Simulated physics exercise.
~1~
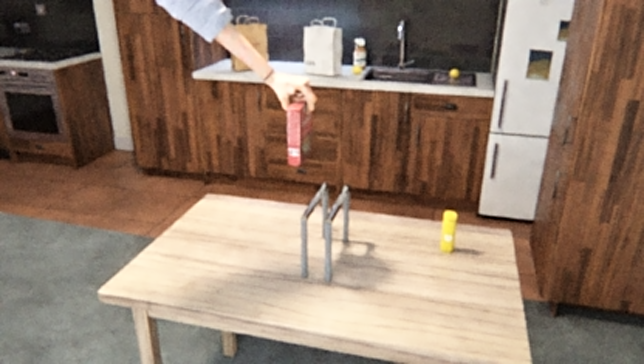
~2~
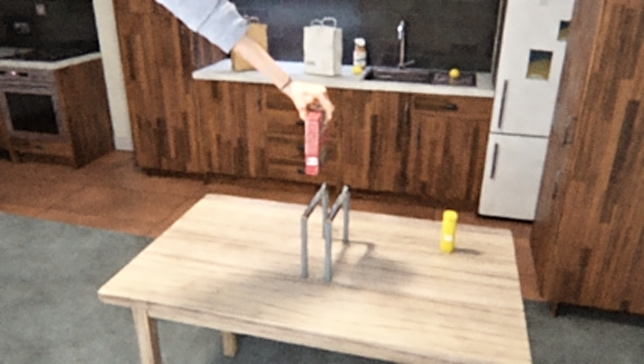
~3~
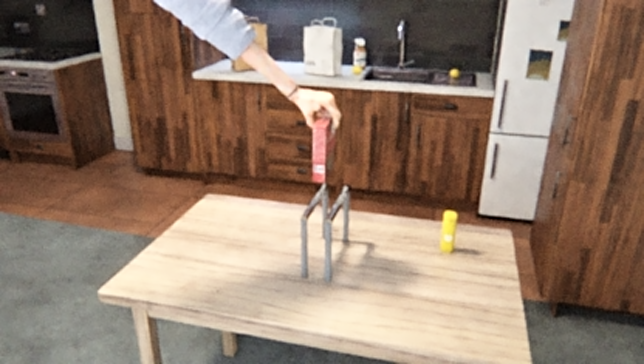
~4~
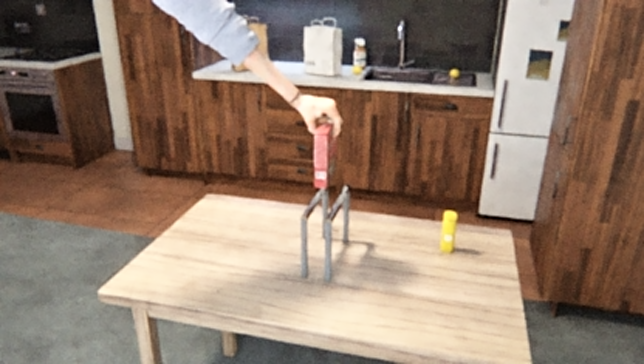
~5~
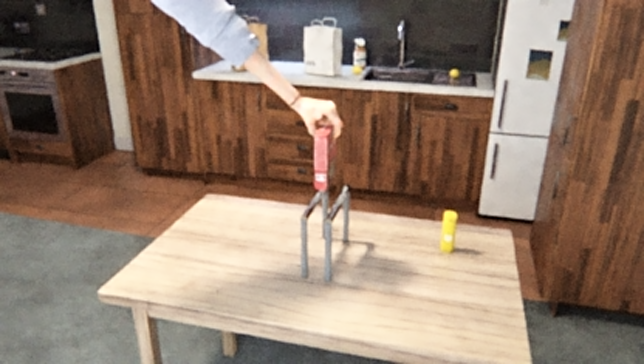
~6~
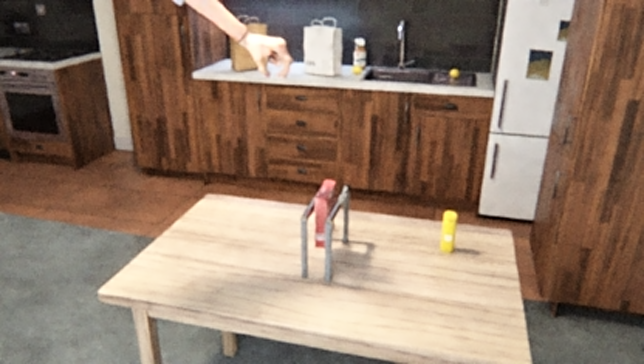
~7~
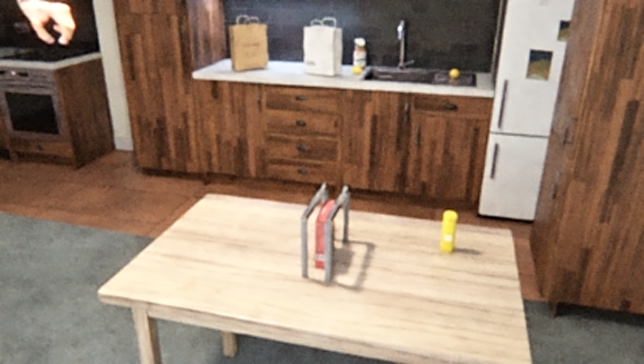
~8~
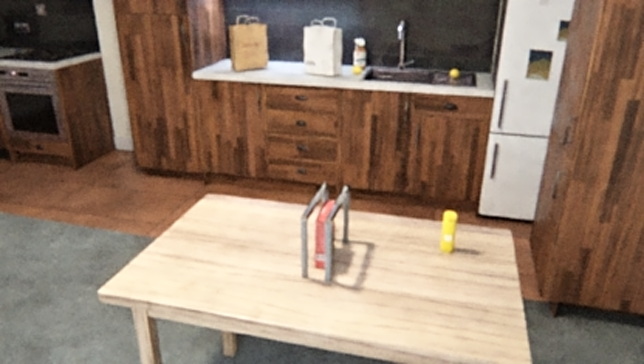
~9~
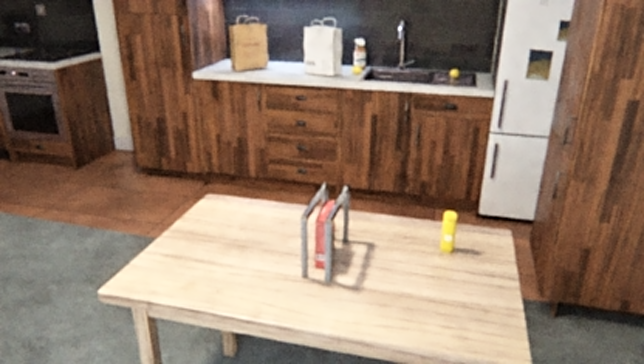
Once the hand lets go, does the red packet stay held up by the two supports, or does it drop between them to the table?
It drops between the two supports and ends up on the table, still upright.
